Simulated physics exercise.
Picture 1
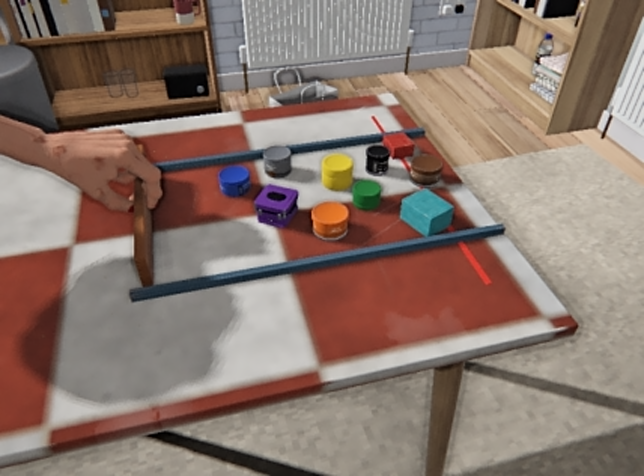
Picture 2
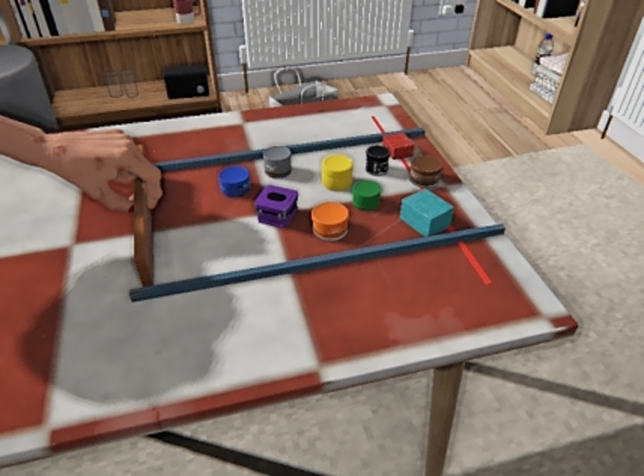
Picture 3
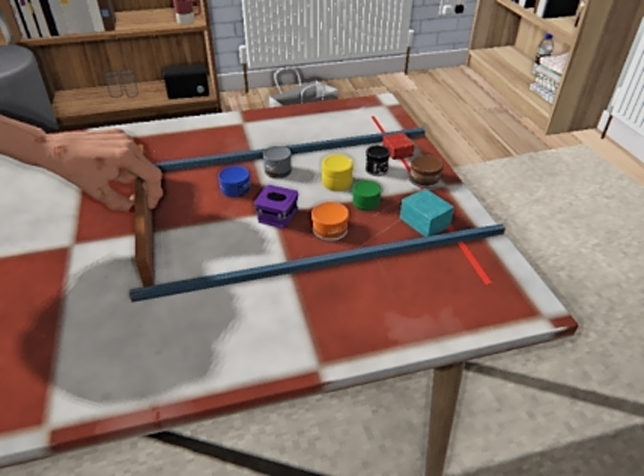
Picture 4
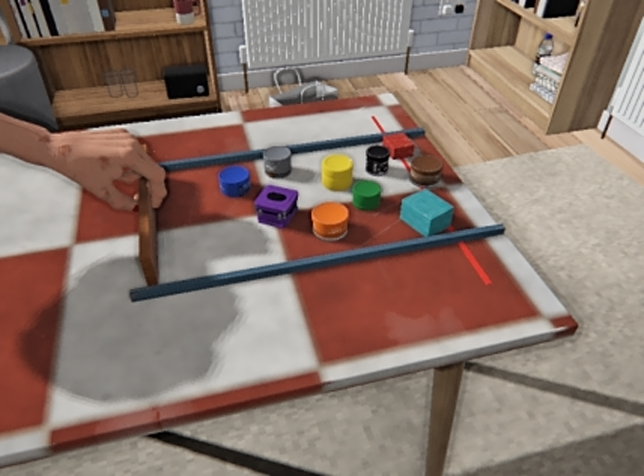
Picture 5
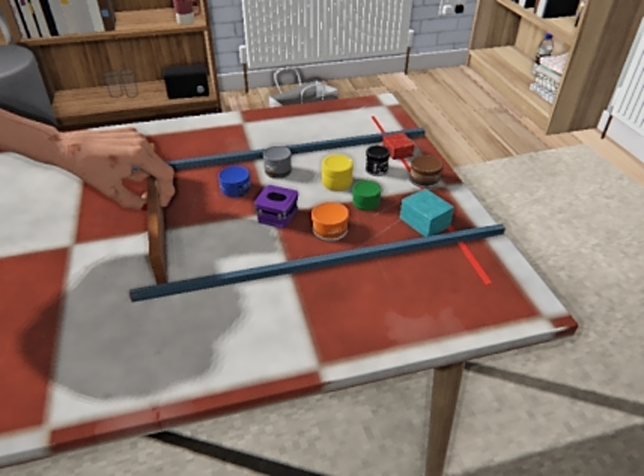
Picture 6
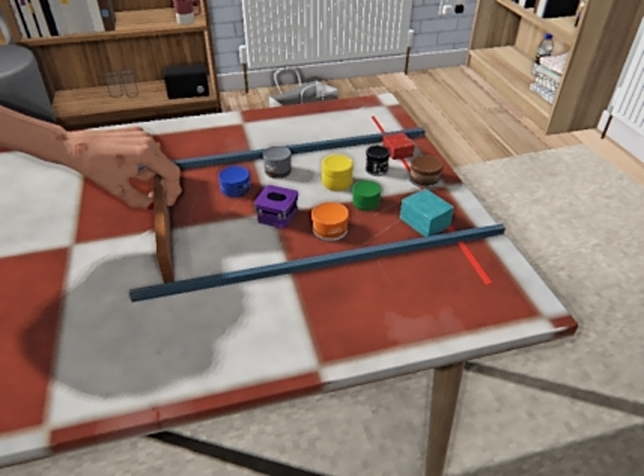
A hand holding a wooden board upright, then sliding it slightly right between two blue rails toward small colourful objects sitting still.
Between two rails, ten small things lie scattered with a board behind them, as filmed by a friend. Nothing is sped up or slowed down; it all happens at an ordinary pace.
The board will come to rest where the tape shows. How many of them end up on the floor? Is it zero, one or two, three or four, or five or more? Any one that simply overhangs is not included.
The sweep knocks one or a pair off.
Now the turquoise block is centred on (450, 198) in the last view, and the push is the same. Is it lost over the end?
Here the turquoise block goes off.
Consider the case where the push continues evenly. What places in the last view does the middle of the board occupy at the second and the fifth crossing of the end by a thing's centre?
The first puts it near (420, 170), the next near (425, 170).
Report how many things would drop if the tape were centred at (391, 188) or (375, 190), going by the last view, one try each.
So that's 0 for the first and 0 for the second.
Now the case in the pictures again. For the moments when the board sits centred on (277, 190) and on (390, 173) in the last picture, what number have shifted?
Answer - first 3, then 10.
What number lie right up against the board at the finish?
My count gives 4.
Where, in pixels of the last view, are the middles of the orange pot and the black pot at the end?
You'll find the first one at (452, 197) and the second at (436, 147).
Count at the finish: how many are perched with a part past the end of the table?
I'd say 5 of them.
Early on, none off yet; brown pot at rest near (426, 171); red block at rest near (398, 146); turquoise block at rest near (427, 213).
Finally, the number that fall off is one or two; lost, brown pot.
